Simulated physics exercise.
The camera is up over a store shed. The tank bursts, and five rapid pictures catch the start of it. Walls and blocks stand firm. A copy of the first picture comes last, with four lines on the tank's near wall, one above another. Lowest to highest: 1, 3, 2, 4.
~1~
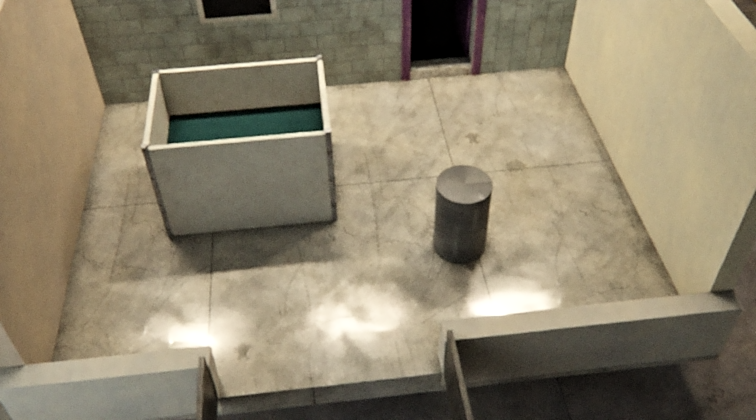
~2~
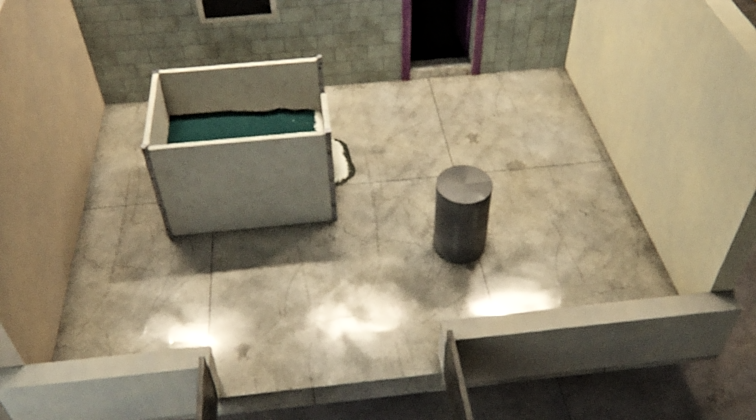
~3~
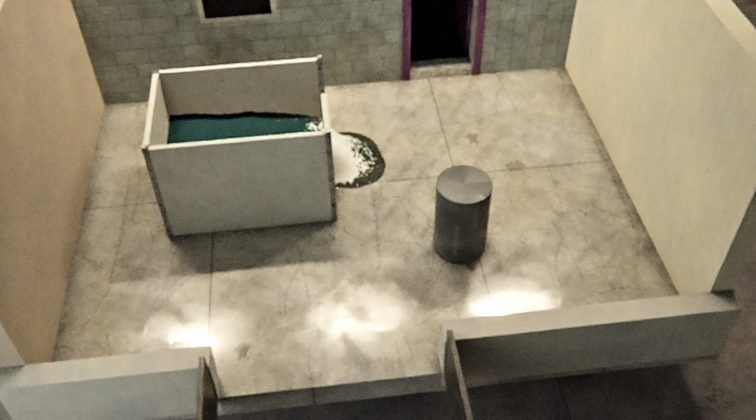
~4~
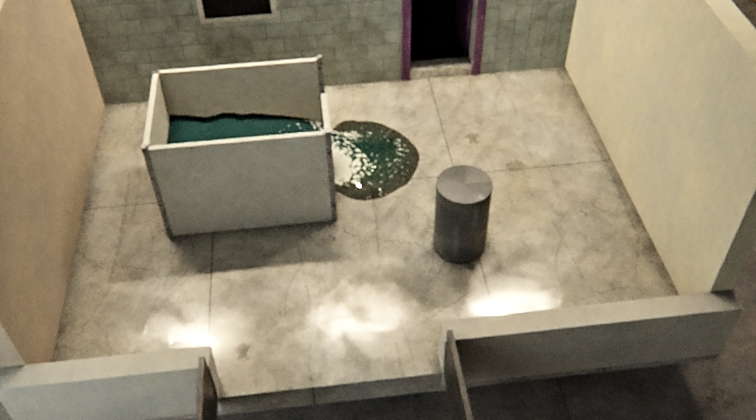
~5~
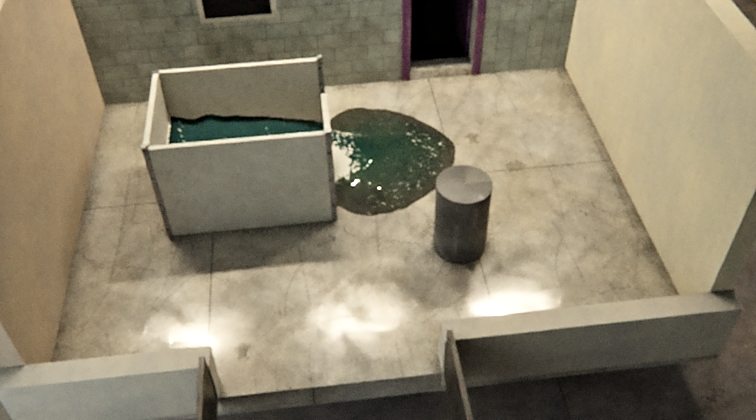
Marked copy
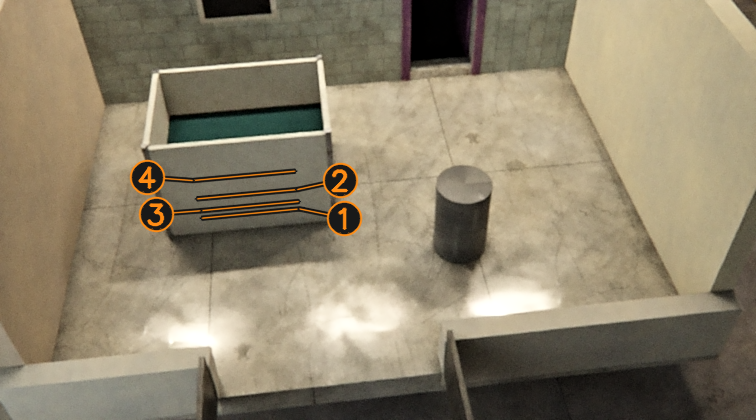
In the video, seen from above, dark green water sits in a pale open tank at the left, then pours out of its right side and spreads across the floor in a widening puddle, reaching close to a gray cylinder.
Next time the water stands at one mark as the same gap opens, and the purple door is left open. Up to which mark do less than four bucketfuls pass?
The answer is mark 4.
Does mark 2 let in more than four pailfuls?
No.
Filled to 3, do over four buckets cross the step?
No.
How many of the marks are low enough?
All of the four.
In orange, 1 at (251, 213); 2 at (247, 194); 3 at (249, 206); 4 at (244, 175); from the bottom up 1, 3, 2, 4.
If 1 is chosen, nothing gets over.
If 2 is chosen, nothing gets over.
If 3 is chosen, nothing gets over.
If 4 is chosen, a bucket or two gets in.
